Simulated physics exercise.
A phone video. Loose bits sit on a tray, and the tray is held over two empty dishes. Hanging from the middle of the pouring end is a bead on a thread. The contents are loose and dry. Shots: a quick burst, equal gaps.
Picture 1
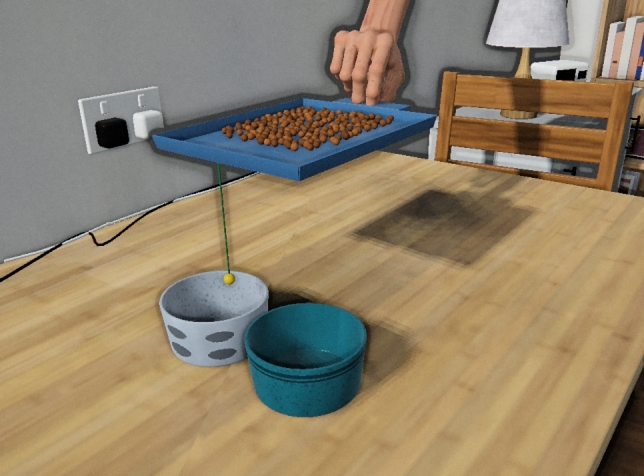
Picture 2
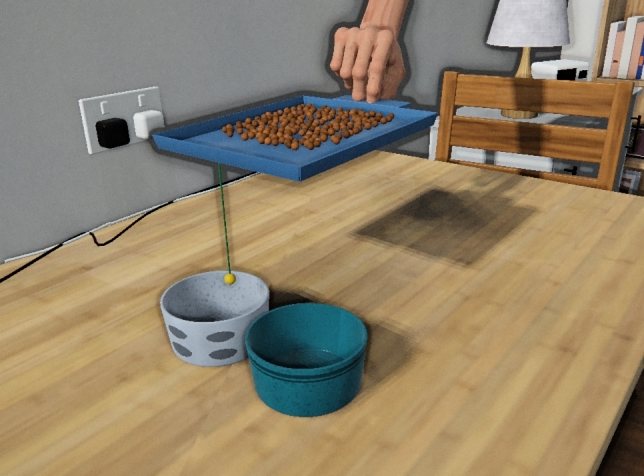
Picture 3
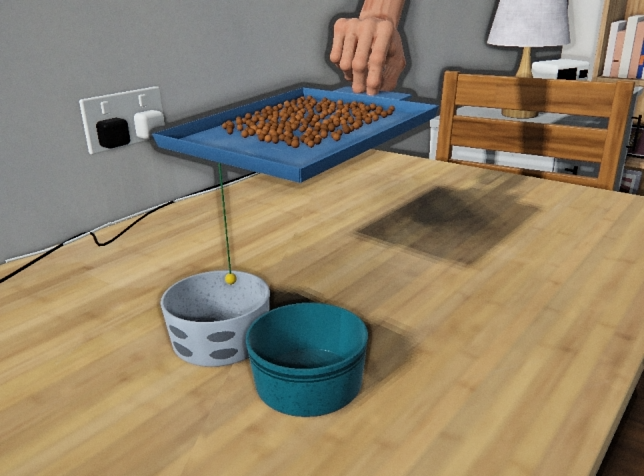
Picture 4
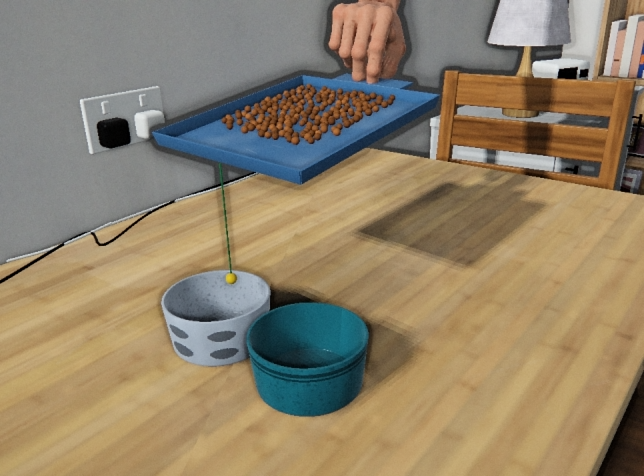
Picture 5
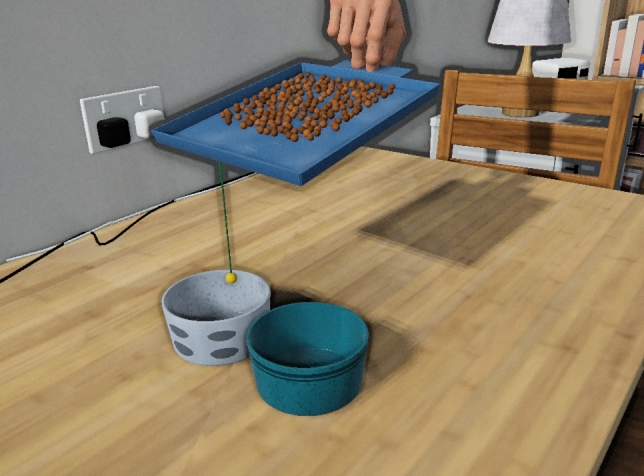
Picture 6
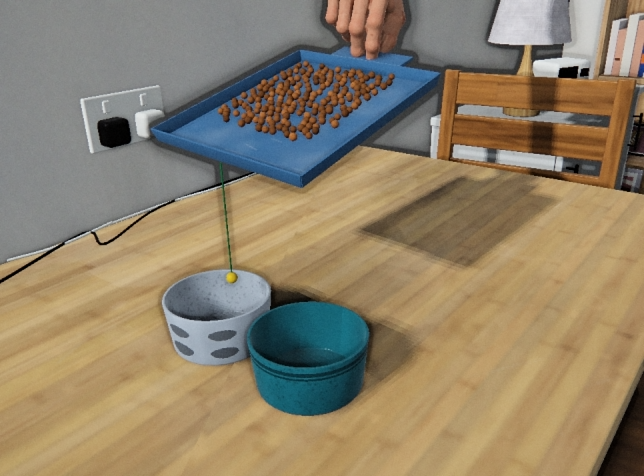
A hand slowly tilts a blue tray of brown cereal balls above two empty dishes.
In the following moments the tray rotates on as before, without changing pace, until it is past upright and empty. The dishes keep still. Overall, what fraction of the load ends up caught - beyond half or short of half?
Most gets caught.
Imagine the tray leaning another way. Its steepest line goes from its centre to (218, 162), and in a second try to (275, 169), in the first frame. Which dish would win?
Place one gives the leftmost dish, place two gives the rightmost dish.
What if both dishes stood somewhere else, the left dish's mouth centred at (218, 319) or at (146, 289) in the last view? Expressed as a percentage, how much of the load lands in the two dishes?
You'd get 70 in a hundred first and 50 in a hundred after that.
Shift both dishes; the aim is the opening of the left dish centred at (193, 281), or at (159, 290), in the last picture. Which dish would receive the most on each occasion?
Place 1: The one on the right side; place 2: The one on the right side.
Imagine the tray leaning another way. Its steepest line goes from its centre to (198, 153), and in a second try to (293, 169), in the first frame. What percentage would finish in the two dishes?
Roughly 20 percent, then 100 percent.
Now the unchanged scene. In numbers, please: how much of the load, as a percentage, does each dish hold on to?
10 % left, 80 % right.
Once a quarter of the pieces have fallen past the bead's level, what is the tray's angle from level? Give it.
Roughly 85 degrees of turn.
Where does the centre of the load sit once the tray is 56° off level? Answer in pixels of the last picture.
Roughly at (263, 157).
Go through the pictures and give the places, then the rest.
Corners of the pouring end near (156, 135) and (299, 165), level; middle of the load near (308, 127), cereal balls; left dish near (176, 337); right dish near (266, 384); bead on its thread near (230, 279), in the first frame.
Corners of the pouring end near (157, 135) and (299, 165), level; middle of the load near (309, 125), in the second frame.
Corners of the pouring end near (157, 133) and (299, 167), tipped barely, lowest at the right corner; middle of the load near (309, 120), in the third frame.
Corners of the pouring end near (157, 132) and (300, 169), tipped a little, lowest at the right corner; middle of the load near (309, 112), in the fourth frame.
Corners of the pouring end near (156, 130) and (300, 171), tipped a little, lowest at the right corner; middle of the load near (308, 105), in the fifth frame.
Corners of the pouring end near (155, 128) and (300, 173), tipped a little, lowest at the right corner; middle of the load near (306, 98); left dish near (178, 336); right dish near (269, 383), in the sixth frame.
Shortly afterwards, tray tipped steeply; the bulk on the tray; a little in the right dish; only a few in the left dish; only a few outside both; a little in the air.
Next, tray tipped right over; near a quarter on the tray; near a third in the right dish; a little in the left dish; a little outside both; near a quarter in the air.
Some moments later, tray tipped past a quarter turn; the bulk in the right dish; a little in the left dish; a little outside both.
In the end, tray tipped past a quarter turn; the bulk in the right dish; a little in the left dish; a little outside both.
